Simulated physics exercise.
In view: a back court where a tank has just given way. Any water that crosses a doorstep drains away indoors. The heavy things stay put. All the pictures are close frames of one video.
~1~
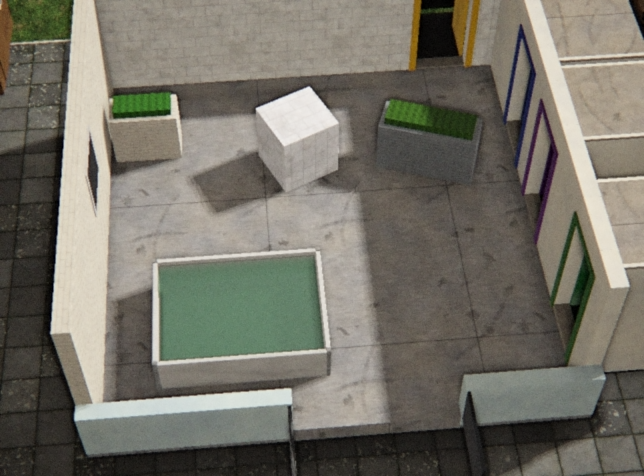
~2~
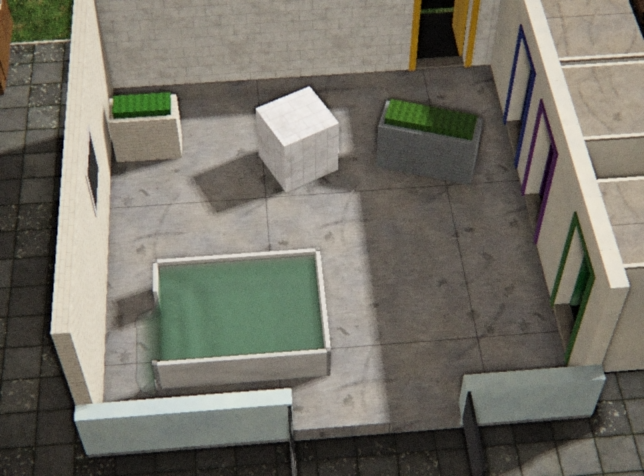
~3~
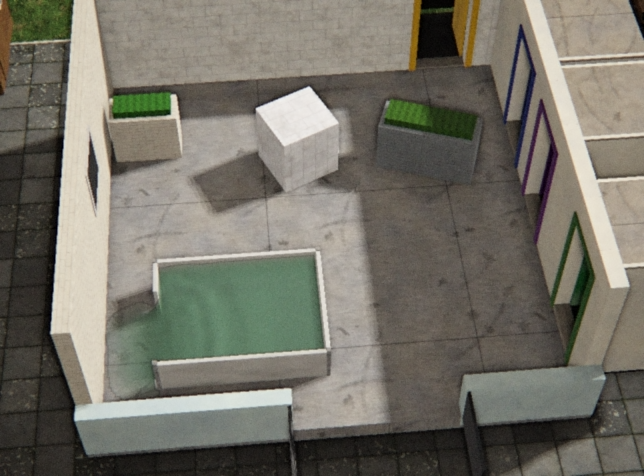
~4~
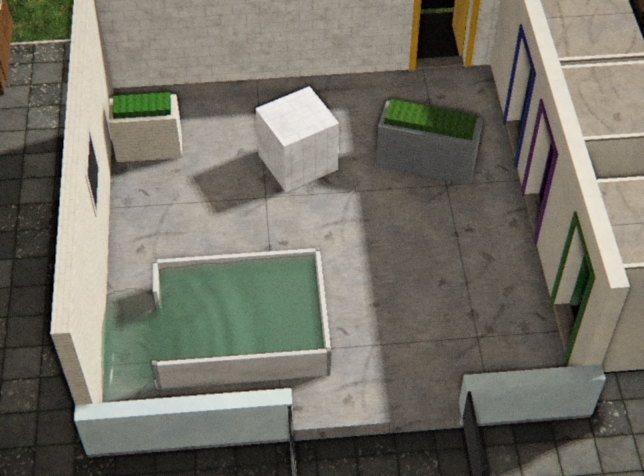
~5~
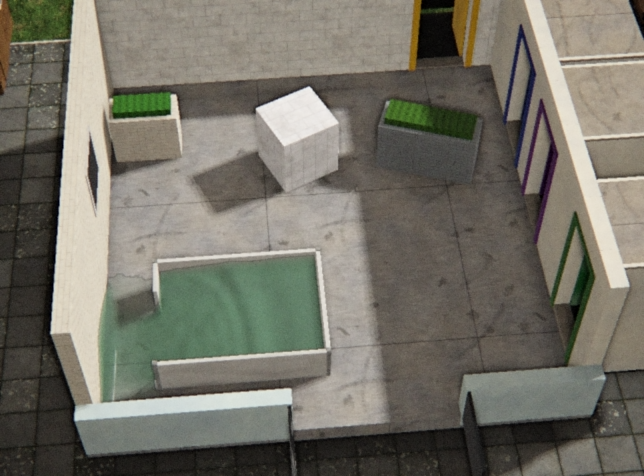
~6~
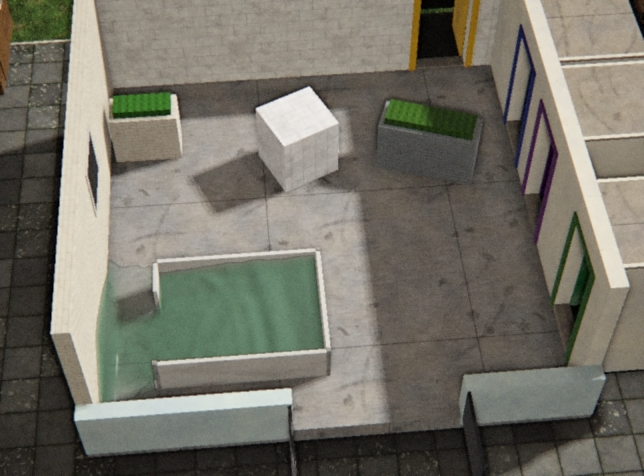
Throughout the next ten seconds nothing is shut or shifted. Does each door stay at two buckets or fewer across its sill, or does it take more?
Taking them in turn: The blue door stays at two or fewer, the purple door stays at two or fewer, the green door stays at two or fewer, the yellow door stays at two or fewer.
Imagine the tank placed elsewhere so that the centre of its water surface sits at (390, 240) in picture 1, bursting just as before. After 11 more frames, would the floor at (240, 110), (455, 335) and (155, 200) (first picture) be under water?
Check in sequence: Still parched, still parched, soaked through.
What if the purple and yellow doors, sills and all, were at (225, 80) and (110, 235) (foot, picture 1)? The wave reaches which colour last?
It would be the blue-painted one, I think.
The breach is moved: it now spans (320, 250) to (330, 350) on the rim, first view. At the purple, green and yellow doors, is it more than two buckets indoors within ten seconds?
Taking them in turn, the purple door overshoots, the green door overshoots, and the yellow door overshoots.
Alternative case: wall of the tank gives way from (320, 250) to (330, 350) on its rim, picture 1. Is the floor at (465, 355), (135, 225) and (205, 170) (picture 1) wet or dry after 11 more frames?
Submerged, untouched, untouched.
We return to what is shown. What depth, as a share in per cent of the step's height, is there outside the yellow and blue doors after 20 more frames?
I'd say around 0 and 0 in a hundred.
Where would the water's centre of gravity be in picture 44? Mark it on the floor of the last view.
Centre point: Around (249, 280).
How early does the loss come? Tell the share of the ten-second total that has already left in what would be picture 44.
Estimate: 60 %.
A moment on, water covers 10 % of the floor; the blue door not reached, the purple door not reached, the green door not reached, the yellow door not reached.
Next, water covers 25 % of the floor; the blue door not reached, the purple door not reached, the green door not reached, the yellow door not reached.
Then, water covers 40 % of the floor; the blue door not reached, the purple door not reached, the green door wet at the sill, nothing in, the yellow door not reached.
Later, water covers 65 % of the floor; the blue door not reached, the purple door wet at the sill, nothing in, the green door under two buckets in, the yellow door wet at the sill, nothing in.
In the end, water covers 90 % of the floor; the blue door wet at the sill, nothing in, the purple door wet at the sill, nothing in, the green door under two buckets in, the yellow door wet at the sill, nothing in.
